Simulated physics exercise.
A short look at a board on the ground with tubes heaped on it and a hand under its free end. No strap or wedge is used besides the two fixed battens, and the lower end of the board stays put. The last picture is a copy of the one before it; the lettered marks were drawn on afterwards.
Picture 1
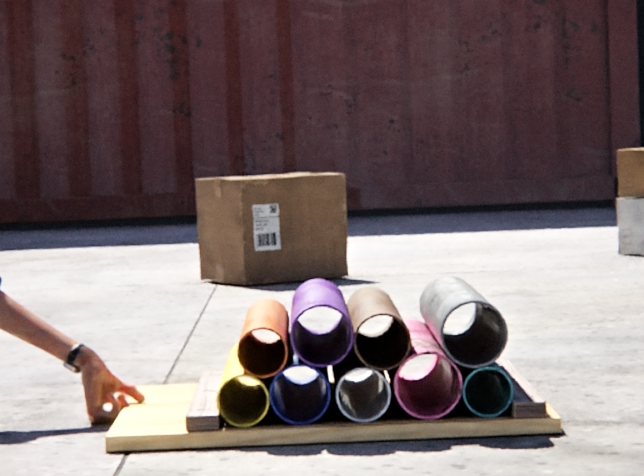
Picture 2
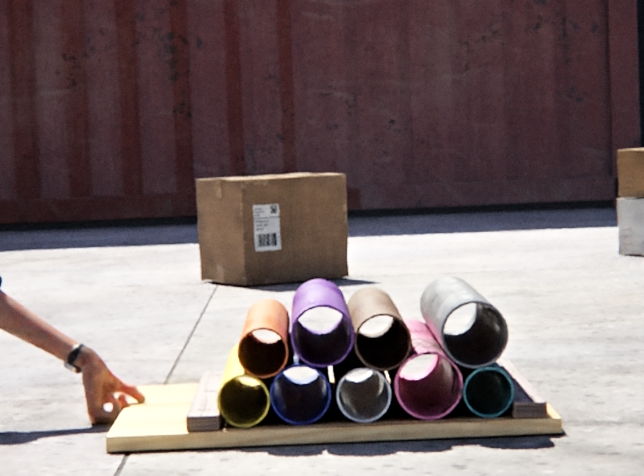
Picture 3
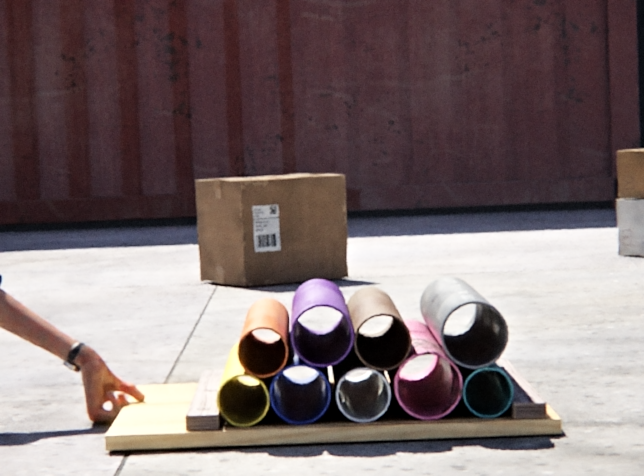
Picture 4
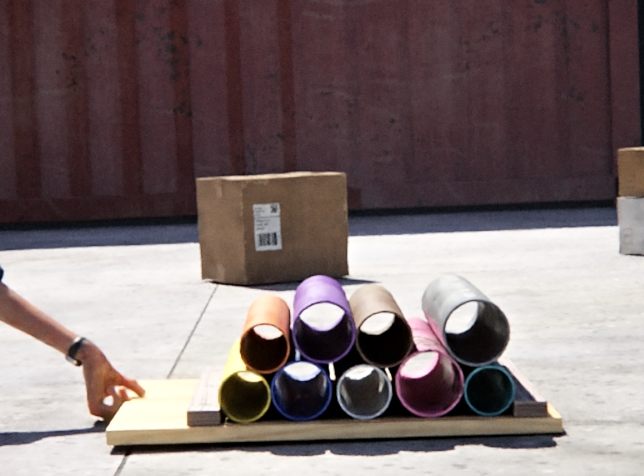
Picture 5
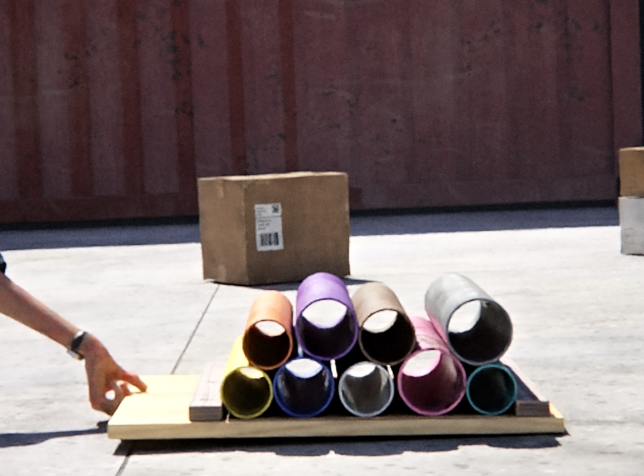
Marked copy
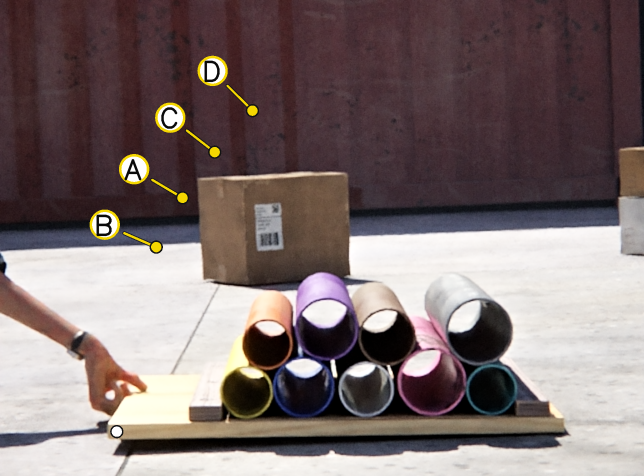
On sunlit concrete, a hand slightly raises the left end of a board stacked with colourful tubes.
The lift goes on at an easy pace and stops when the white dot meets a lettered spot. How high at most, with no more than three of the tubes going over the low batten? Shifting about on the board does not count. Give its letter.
It can be raised to A.
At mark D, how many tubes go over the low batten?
At D the number is nine.
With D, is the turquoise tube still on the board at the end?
The turquoise tube: No.
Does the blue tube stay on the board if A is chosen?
The blue tube: Yes.
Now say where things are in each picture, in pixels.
The first frame shows brown tube (382, 342); grey tube (474, 334); purple tube (322, 336).
The second frame shows purple tube (322, 336); board (331, 401).
The third frame shows board (330, 400); yellow tube (243, 400); turquoise tube (488, 392).
The fourth frame shows board (331, 397); yellow tube (244, 396); blue tube (302, 390).
The fifth frame shows board (333, 395); yellow tube (246, 392); blue tube (304, 387).
On the marked copy, A at (182, 198); B at (156, 247); C at (215, 152); D at (252, 111); the white dot at (117, 432).
Taking A. A third of the way, board at 19°.
Two thirds of the way, board at 33°.
When it is over, board at 33°, three over the low batten (brown, grey, purple).
As for the rest, B three over the low batten (brown, grey, purple); C nine over the low batten; D nine over the low batten.
